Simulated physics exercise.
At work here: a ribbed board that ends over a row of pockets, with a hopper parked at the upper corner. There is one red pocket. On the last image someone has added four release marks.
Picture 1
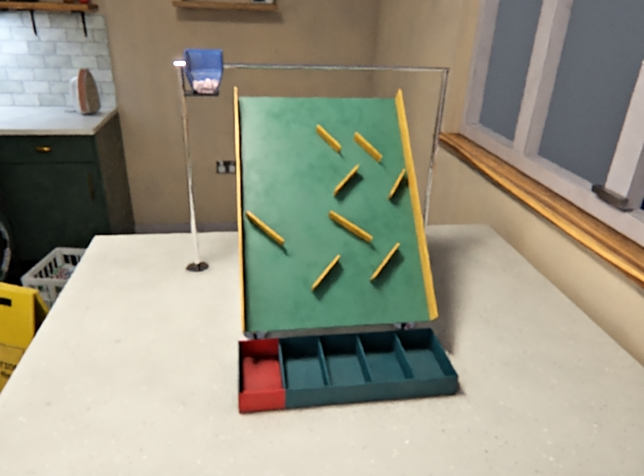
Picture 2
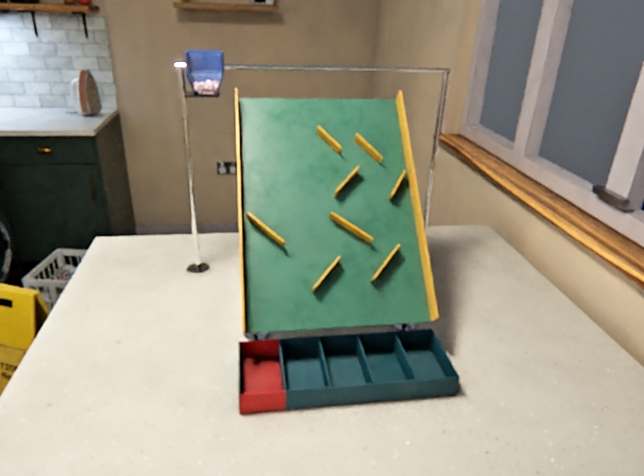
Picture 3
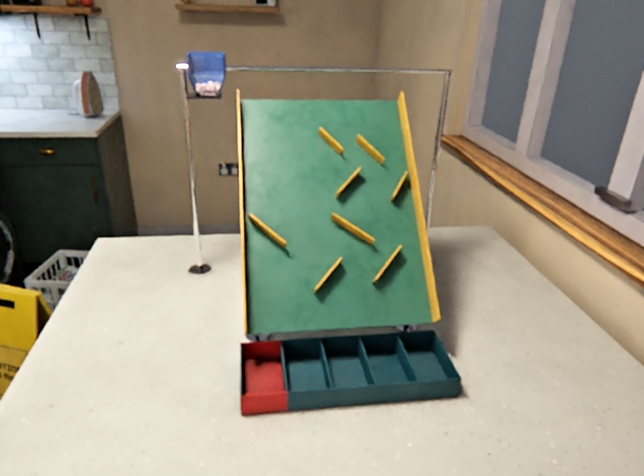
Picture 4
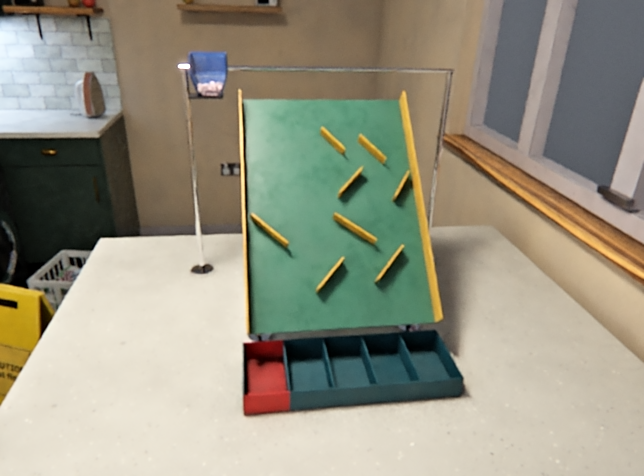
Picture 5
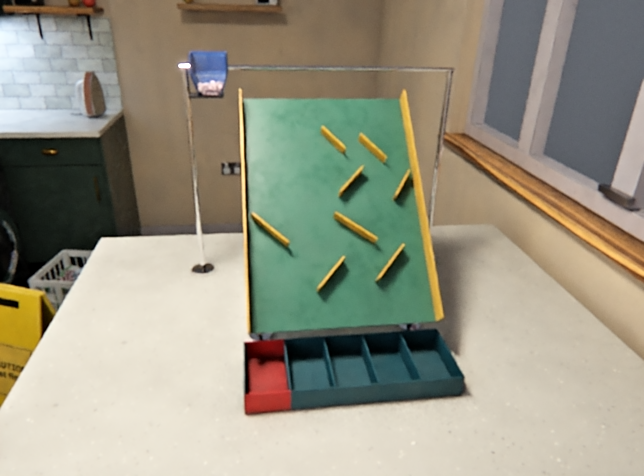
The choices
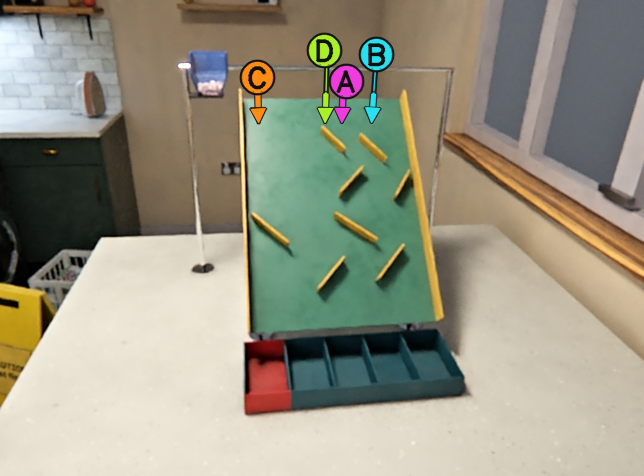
On a pale countertop in a kitchen, a green sloping board with yellow ribs stood behind a row of pockets, one red, while a small blue hopper sat at the upper left and nothing noticeably moved.
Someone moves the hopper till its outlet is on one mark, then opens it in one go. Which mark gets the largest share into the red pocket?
It is C.
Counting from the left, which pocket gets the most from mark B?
The third.
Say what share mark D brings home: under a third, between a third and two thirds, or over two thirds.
Under a third.
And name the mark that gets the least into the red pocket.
B.
On the marked copy, mark A meets the board at (341, 117); mark B meets the board at (372, 117); mark C meets the board at (258, 117); mark D meets the board at (325, 117).
With A, a small part in the red pocket, about two thirds in other pockets, about a quarter outside the box.
With B, none in the red pocket, nearly all in other pockets, a small part outside the box.
With C, about a third in the red pocket, about two thirds in other pockets, a stray few outside the box.
With D, about a quarter in the red pocket, about two thirds in other pockets, a small part outside the box.
